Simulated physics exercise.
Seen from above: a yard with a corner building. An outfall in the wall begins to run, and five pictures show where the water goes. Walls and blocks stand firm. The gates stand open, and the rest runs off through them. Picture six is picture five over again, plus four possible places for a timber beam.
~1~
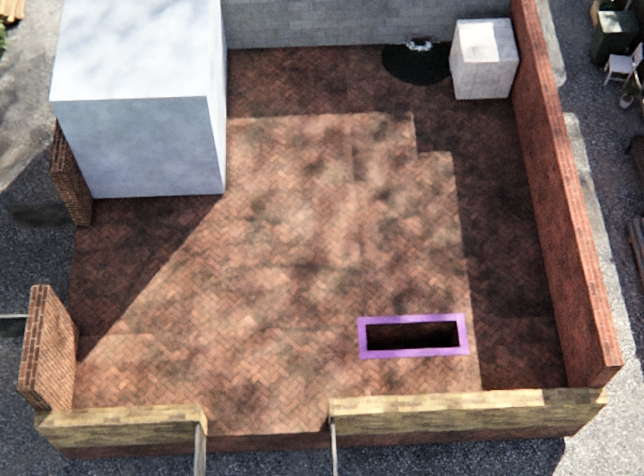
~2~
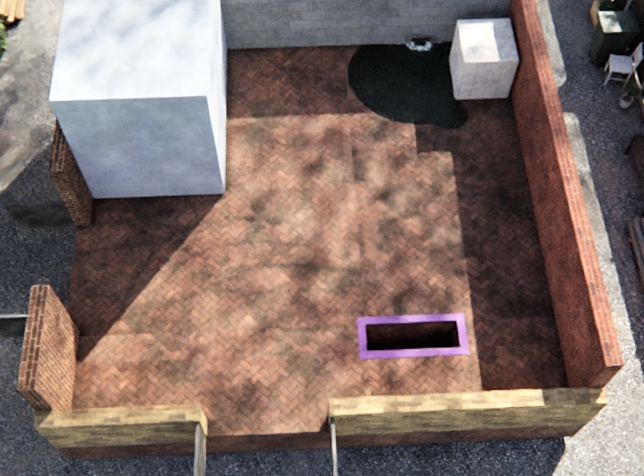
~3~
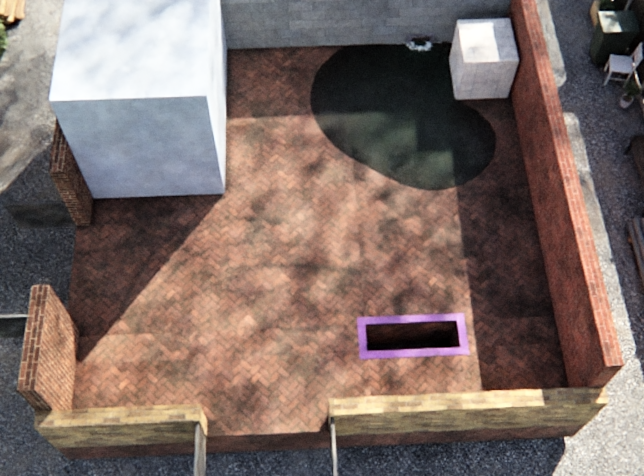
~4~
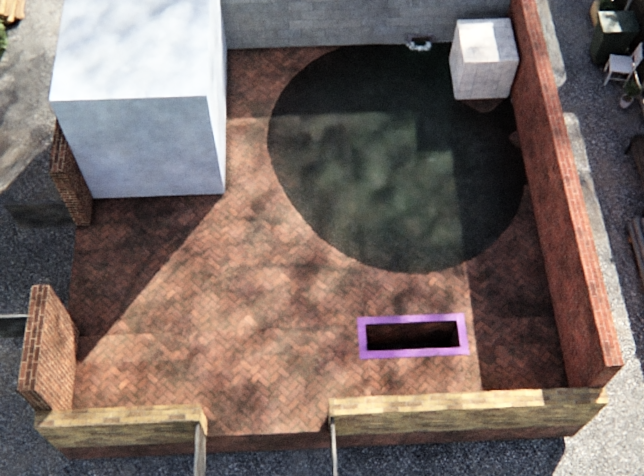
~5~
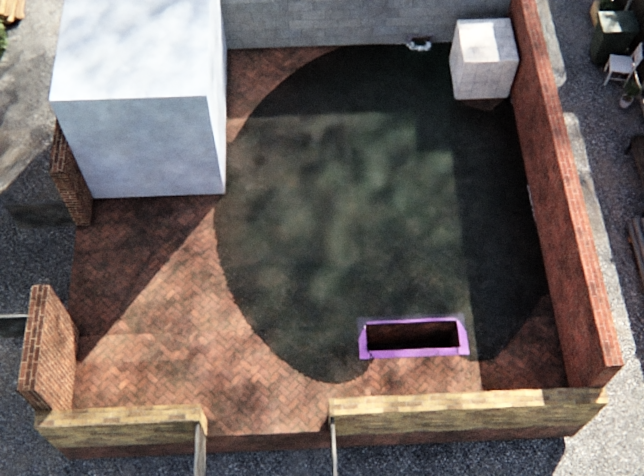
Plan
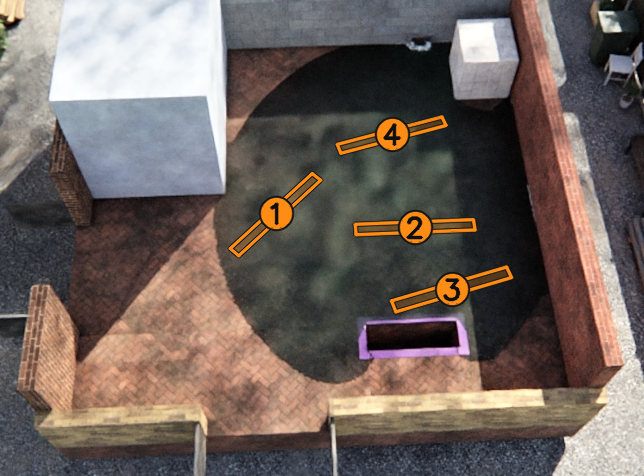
The clip opens on a brick-paved yard seen from above, with a small dark puddle beside a pale block near the back wall. The dark water spreads forward and to both sides in a widening round pool, covering much of the paving, until it reaches the purple-edged drain pit and begins entering it.
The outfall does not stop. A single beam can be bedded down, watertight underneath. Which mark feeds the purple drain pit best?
1 is best.
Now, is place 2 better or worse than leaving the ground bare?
Worse.
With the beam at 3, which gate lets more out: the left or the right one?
The right one.
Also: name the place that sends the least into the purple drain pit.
That is place 2.
In orange, 1 from (234, 252) to (316, 176); 2 from (355, 229) to (474, 224); 3 from (393, 306) to (509, 272); 4 from (339, 148) to (444, 121).
For place 1, about 39 % of the stream goes into the purple drain pit, about 59 % out by the gates.
For place 2, about 13 % of the stream goes into the purple drain pit, about 85 % out by the gates.
For place 3, about 17 % of the stream goes into the purple drain pit, about 80 % out by the gates.
For place 4, about 21 % of the stream goes into the purple drain pit, about 78 % out by the gates.
